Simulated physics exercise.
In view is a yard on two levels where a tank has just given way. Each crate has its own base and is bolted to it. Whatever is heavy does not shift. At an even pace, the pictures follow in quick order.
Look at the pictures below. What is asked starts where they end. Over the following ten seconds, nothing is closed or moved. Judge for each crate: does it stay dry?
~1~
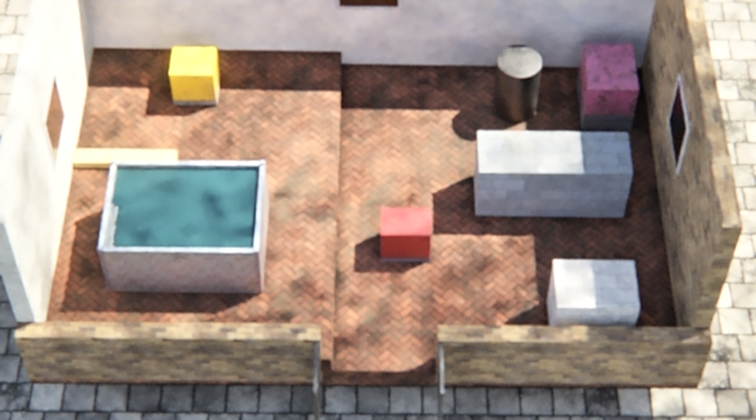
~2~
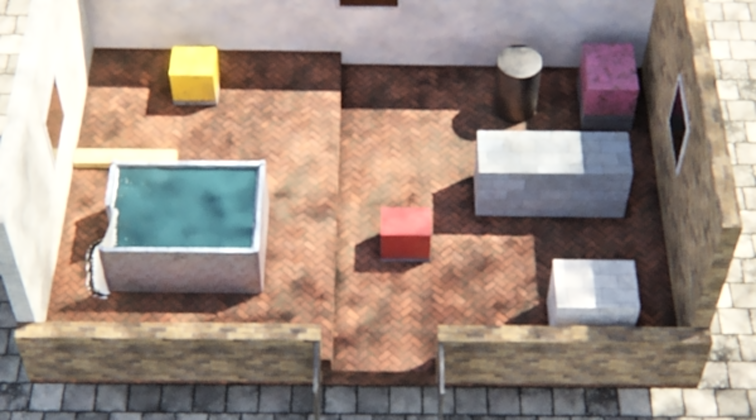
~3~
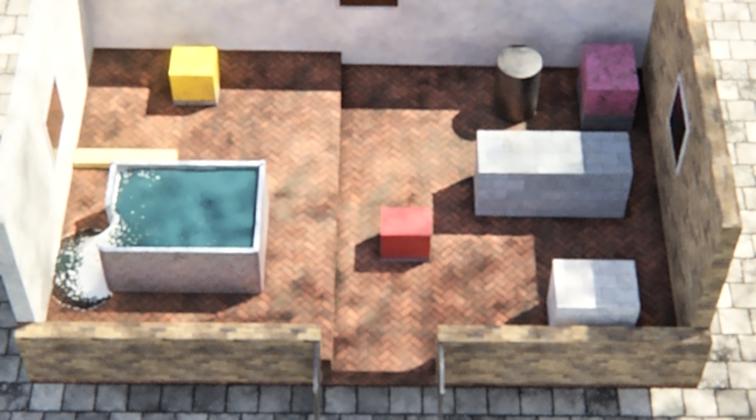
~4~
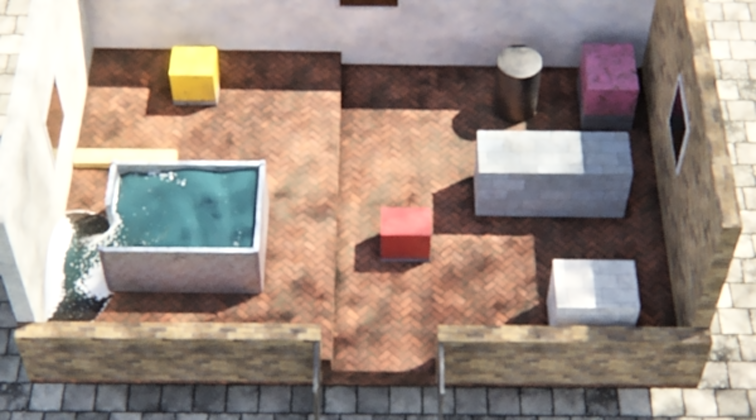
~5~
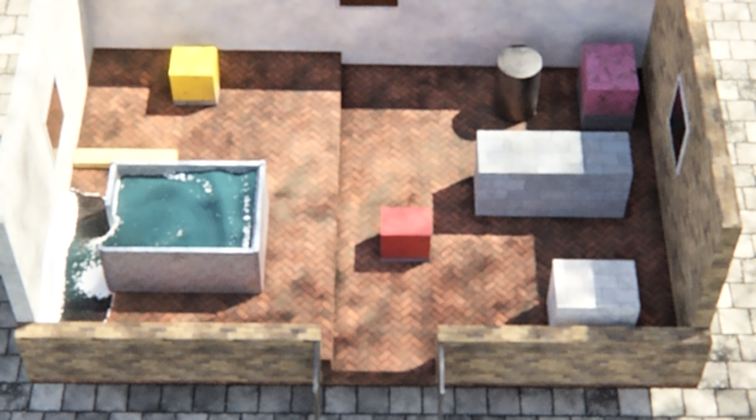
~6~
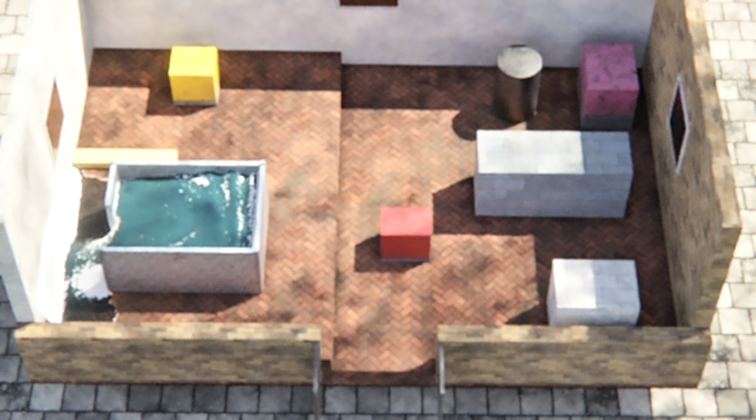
The yellow crate: No, it gets wet. The pink crate: Yes, it stays dry. The red crate: No, it gets wet.
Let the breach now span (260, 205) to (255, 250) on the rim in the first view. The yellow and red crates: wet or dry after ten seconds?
First the yellow crate: It is never reached; then the red crate: It gets reached.
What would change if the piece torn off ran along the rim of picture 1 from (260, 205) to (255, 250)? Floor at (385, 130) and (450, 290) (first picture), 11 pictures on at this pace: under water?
Result, in order - waterlogged, waterlogged.
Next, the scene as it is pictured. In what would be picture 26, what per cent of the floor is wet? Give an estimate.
Some 60 in a hundred.
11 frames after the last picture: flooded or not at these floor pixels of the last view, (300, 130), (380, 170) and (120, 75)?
Result by point, in sequence: Unwetted, then unwetted, then waterlogged.
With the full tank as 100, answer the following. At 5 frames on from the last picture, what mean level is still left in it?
I'd say around 66 per cent.
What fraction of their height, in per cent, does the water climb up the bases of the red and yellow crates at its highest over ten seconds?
The first reaches around 200 in a hundred, the second around 140.
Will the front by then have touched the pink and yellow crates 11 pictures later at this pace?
At the pink crate: Dry; at the yellow crate: Wet.
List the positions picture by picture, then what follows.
In the first frame, the tank at (184, 209) is whole and still.
In the second frame, water pours out at (113, 254) and has run to (105, 295).
In the third frame, water pours out at (113, 255) and has run to (60, 247).
In the fourth frame, water pours out at (114, 256) and has run to a hidden place.
In the fifth frame, water pours out at (114, 256) and has run to (69, 192).
In the sixth frame, water pours out at (113, 255) and has run to (73, 169).
A moment on, water covers 20 % of the floor; the yellow crate not reached, the pink crate not reached, the red crate not reached.
Next, water covers 35 % of the floor; the yellow crate water round its plinth, the pink crate not reached, the red crate not reached.
Then, water covers 60 % of the floor; the yellow crate water round its plinth, the pink crate not reached, the red crate water round its plinth.
Later, water covers 90 % of the floor; the yellow crate water round its plinth, the pink crate water round its plinth, the red crate water round its plinth.
In the end, water covers 90 % of the floor; the yellow crate was topped, the pink crate stayed above the water, the red crate was topped.
